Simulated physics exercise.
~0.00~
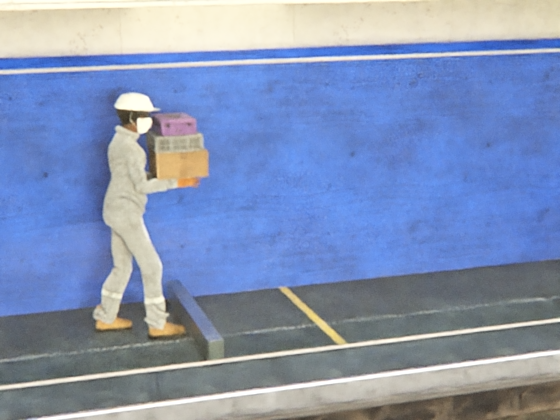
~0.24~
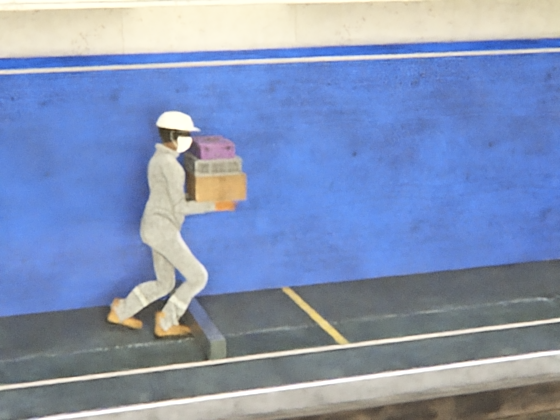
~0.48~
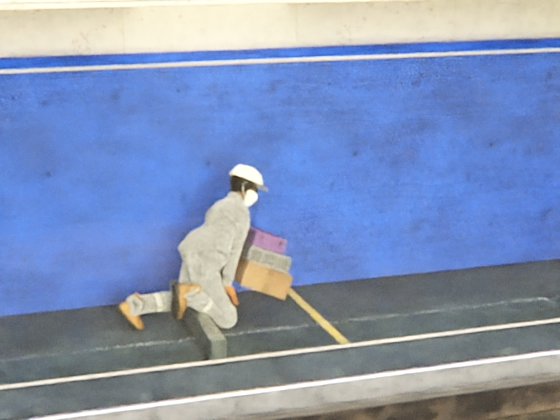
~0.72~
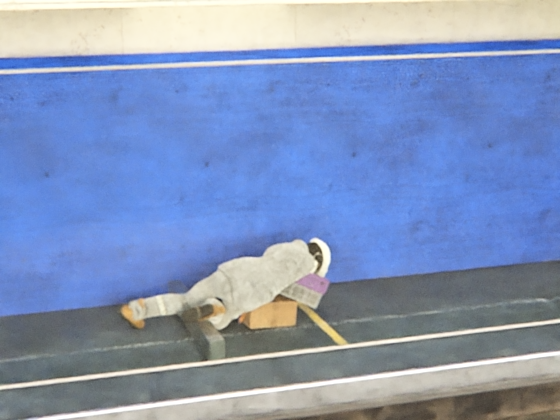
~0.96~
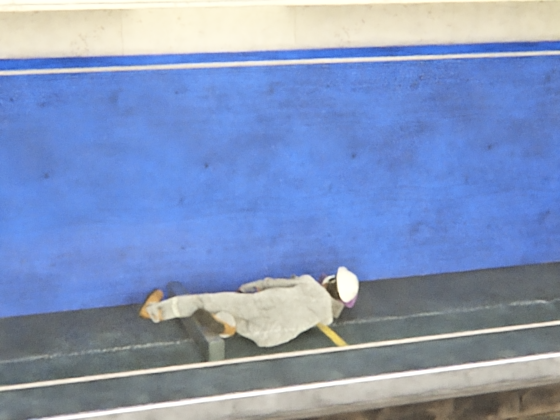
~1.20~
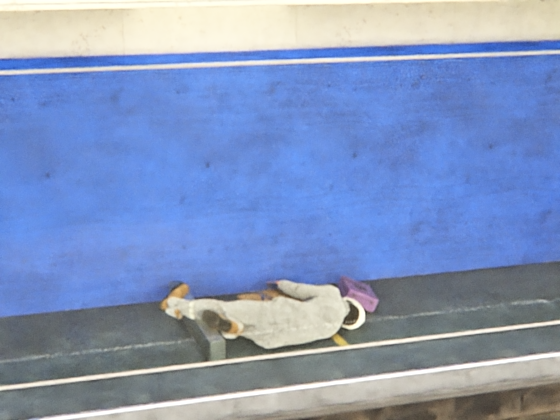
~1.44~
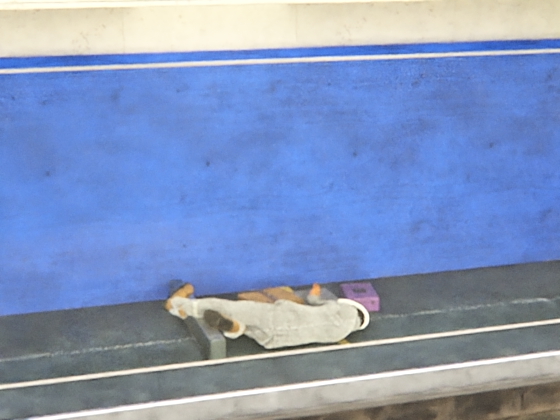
A figure in a pale grey suit, white helmet and face mask carries a purple box, a grey crate and an orange-brown carton on the forearms, seen side-on from a slightly swaying camera. Behind is a bright blue wall, and on the dark floor are a low rail and a yellow line to its right. The figure moves right to the rail, knees bending, then drops over it as the stack tilts and falls. The limp body flops forward onto the boxes and settles flat. Finally the head and purple box lie beyond the yellow line, the carton short of it.
